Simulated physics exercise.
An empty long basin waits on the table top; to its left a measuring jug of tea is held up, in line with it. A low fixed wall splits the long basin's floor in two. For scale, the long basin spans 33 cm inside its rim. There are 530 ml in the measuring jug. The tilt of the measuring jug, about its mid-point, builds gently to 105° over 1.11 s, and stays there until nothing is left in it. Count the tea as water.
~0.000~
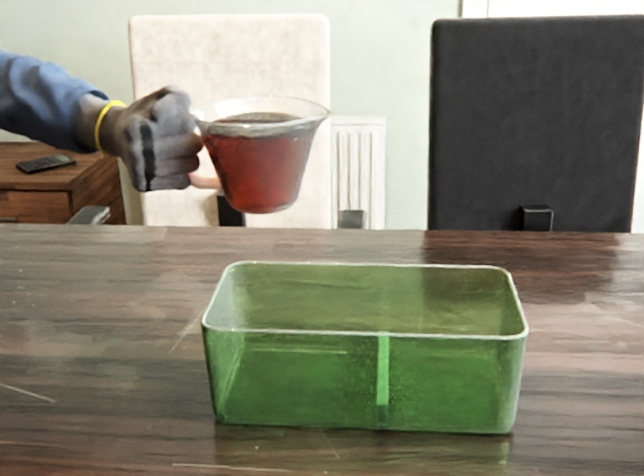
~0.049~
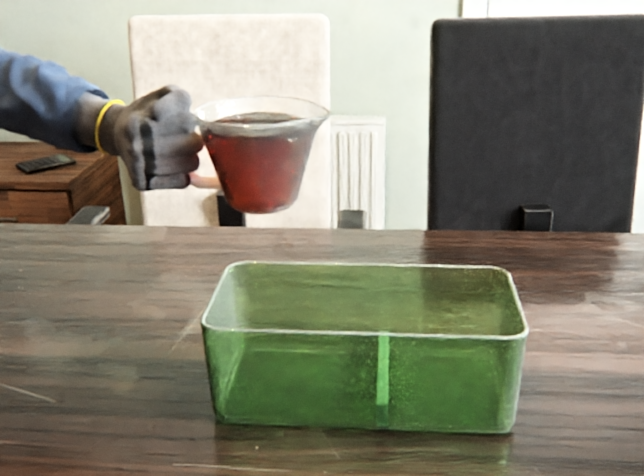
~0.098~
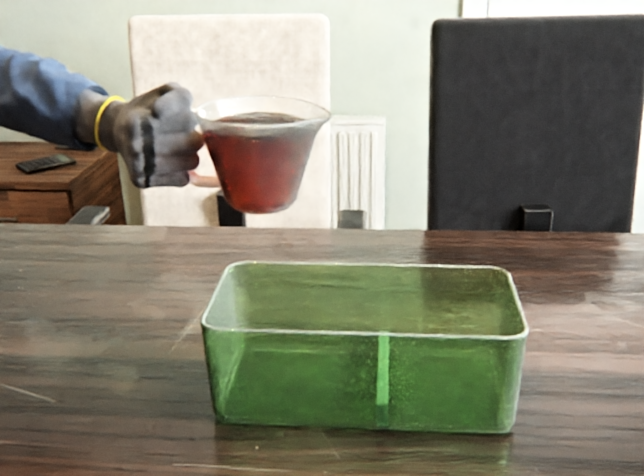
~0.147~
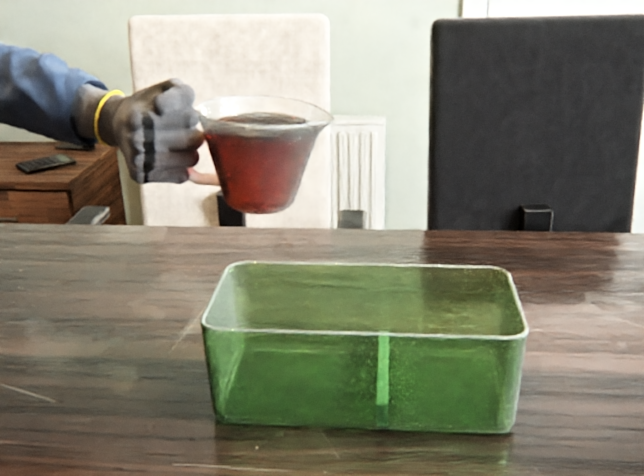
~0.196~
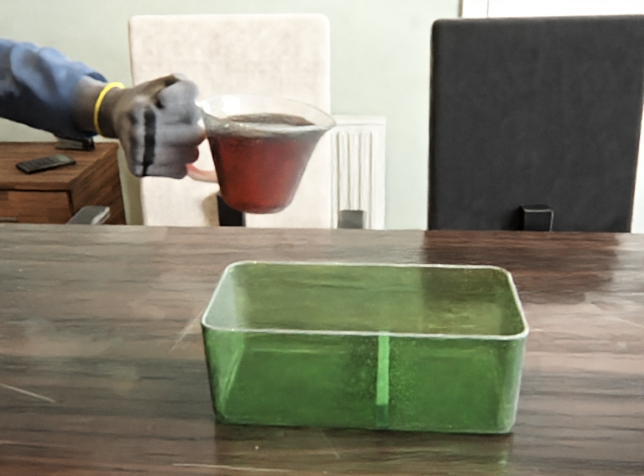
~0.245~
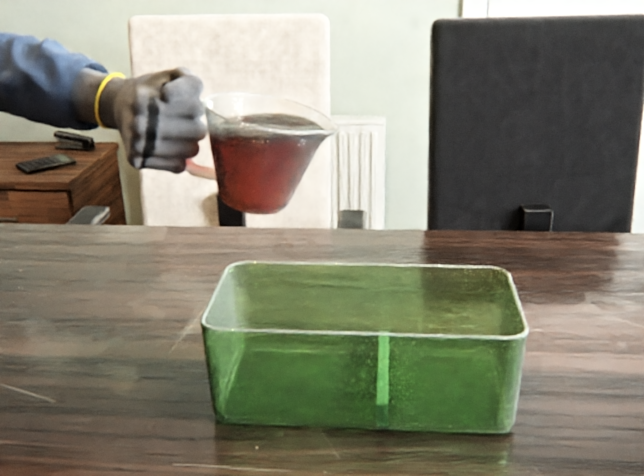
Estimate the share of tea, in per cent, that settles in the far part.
The far part has some 68 per cent.
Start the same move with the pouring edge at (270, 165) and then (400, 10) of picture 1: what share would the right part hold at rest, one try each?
First 15, then 50 per cent.
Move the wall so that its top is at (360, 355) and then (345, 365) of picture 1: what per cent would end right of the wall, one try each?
In turn about 85 and 90 per cent.
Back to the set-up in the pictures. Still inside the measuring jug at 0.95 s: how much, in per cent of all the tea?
About 6 per cent.
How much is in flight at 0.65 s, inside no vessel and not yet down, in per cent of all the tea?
About 28 per cent.
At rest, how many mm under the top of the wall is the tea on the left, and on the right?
Left about 22 mm, right about 10 mm.
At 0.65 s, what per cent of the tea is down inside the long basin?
About 12 per cent.
By 0.65 s the tilt is 67° and 60 per cent is still to pour, 1 is left of the wall and 12 right of it.
By 0.95 s the tilt is 100° and 6 per cent is still to pour, 17 is left of the wall and 64 right of it.
By 1.27 s the tilt is 105° and 0 per cent is still to pour, 30 is left of the wall and 69 right of it.
By 1.61 s the tilt is 105° and 0 per cent is still to pour, 31 is left of the wall and 68 right of it.
At rest 31 per cent lies left of the wall, 68 right of it and 1 outside.
